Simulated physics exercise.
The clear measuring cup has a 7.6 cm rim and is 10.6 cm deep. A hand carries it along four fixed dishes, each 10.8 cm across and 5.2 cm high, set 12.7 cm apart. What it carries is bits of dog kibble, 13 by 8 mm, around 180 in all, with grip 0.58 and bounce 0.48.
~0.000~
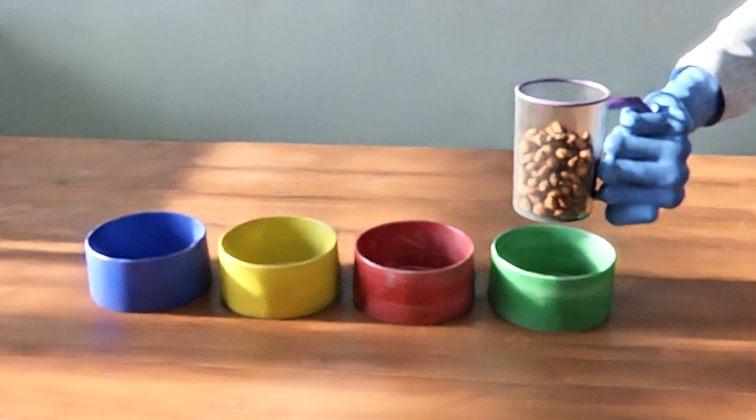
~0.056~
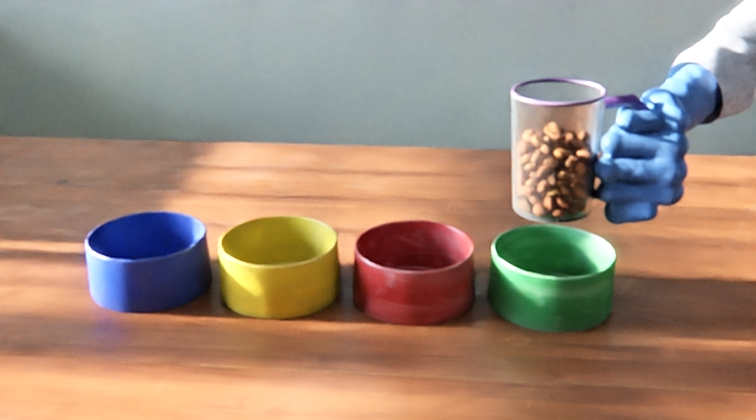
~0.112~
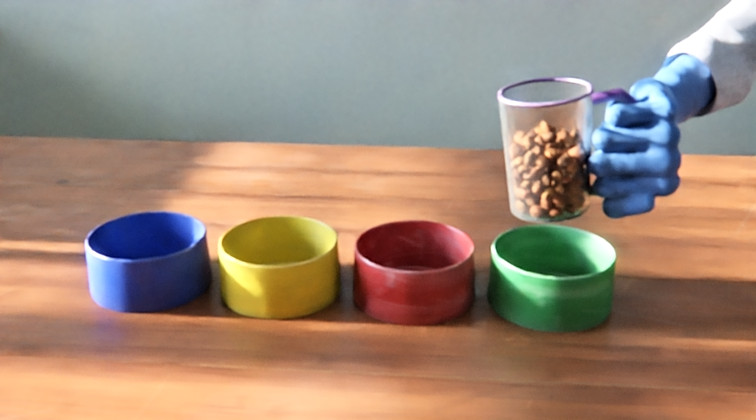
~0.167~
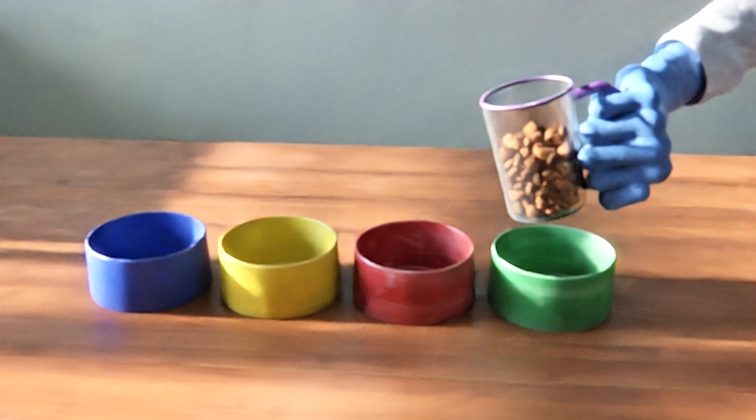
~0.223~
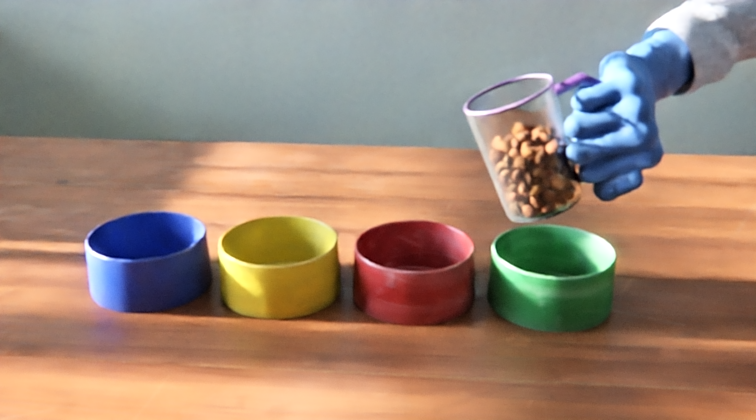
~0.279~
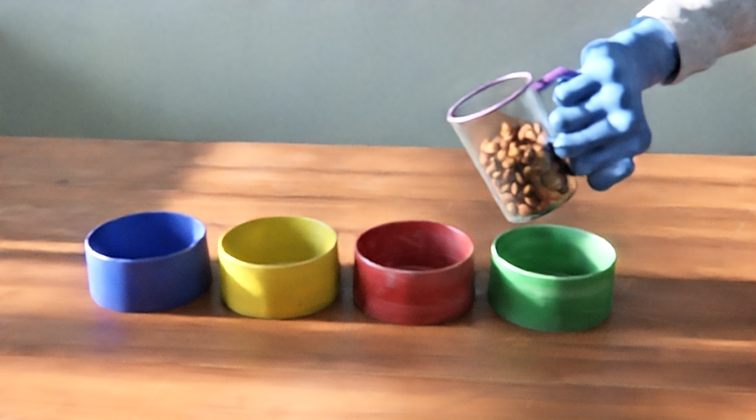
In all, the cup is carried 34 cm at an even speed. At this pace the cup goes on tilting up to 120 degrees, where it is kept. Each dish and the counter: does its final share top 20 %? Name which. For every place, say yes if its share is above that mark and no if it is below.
Red: No, blue: No, green: No, yellow: Yes, counter: No.
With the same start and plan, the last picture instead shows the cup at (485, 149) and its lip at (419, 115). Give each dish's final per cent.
Per cent kept: Red 0, blue 90, green 0, yellow 0.
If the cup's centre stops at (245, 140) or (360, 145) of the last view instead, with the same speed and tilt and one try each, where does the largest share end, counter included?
First try: Yellow; second try: Yellow.
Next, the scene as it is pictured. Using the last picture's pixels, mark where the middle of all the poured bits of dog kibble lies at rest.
Roughly pixel (263, 270).
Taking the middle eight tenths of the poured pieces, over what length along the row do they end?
I'd put it near 6 cm.
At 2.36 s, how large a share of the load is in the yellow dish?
Roughly 95 %.
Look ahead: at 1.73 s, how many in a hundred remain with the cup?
About 0 percent of the load.
Then, at 1.15 s, tilt 120 degrees; cup holds 55 %, yellow 40 %.
After 1.73 s, tilt 120 degrees; cup holds 0 %, yellow 95 %.
After 2.36 s, tilt 120 degrees; cup holds 0 %, yellow 95 %.
At rest (2.7 s), red 0 %, blue 0 %, green 0 %, yellow 95 %, counter 5 %.
